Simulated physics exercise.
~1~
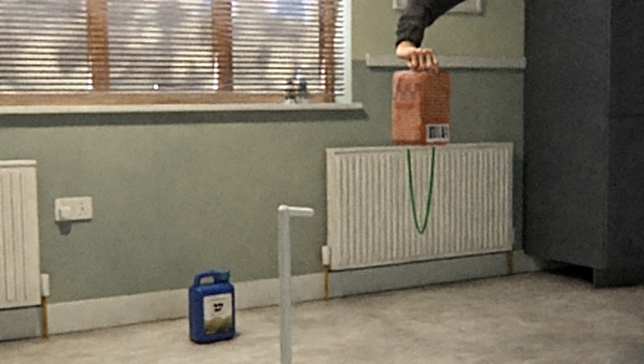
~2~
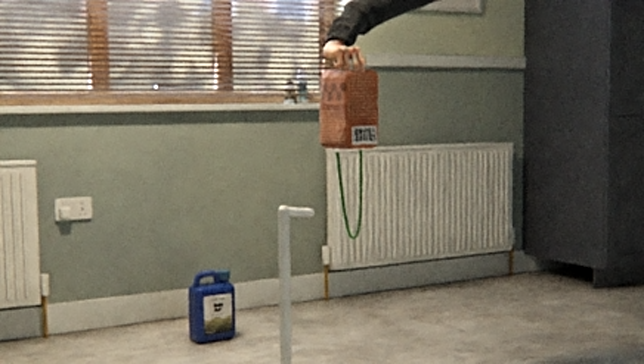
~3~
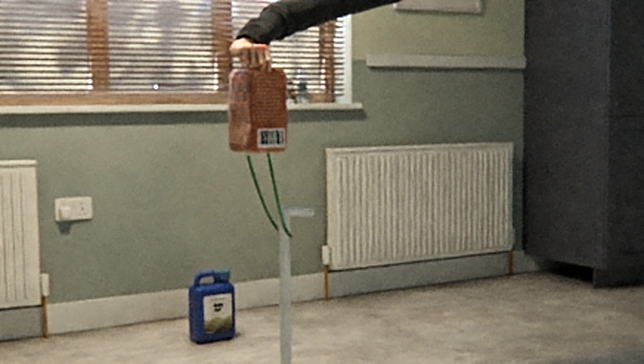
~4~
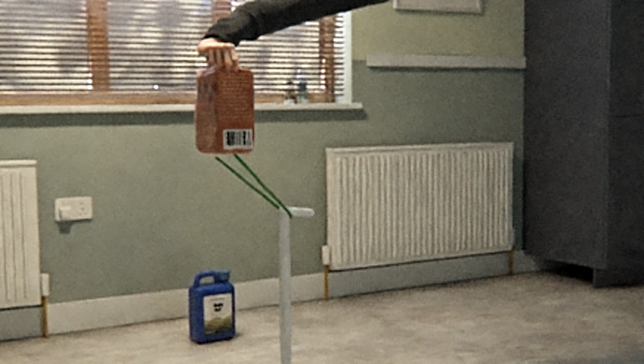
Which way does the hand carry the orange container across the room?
The hand carries the orange container to the left, from above the radiator to just past the post.
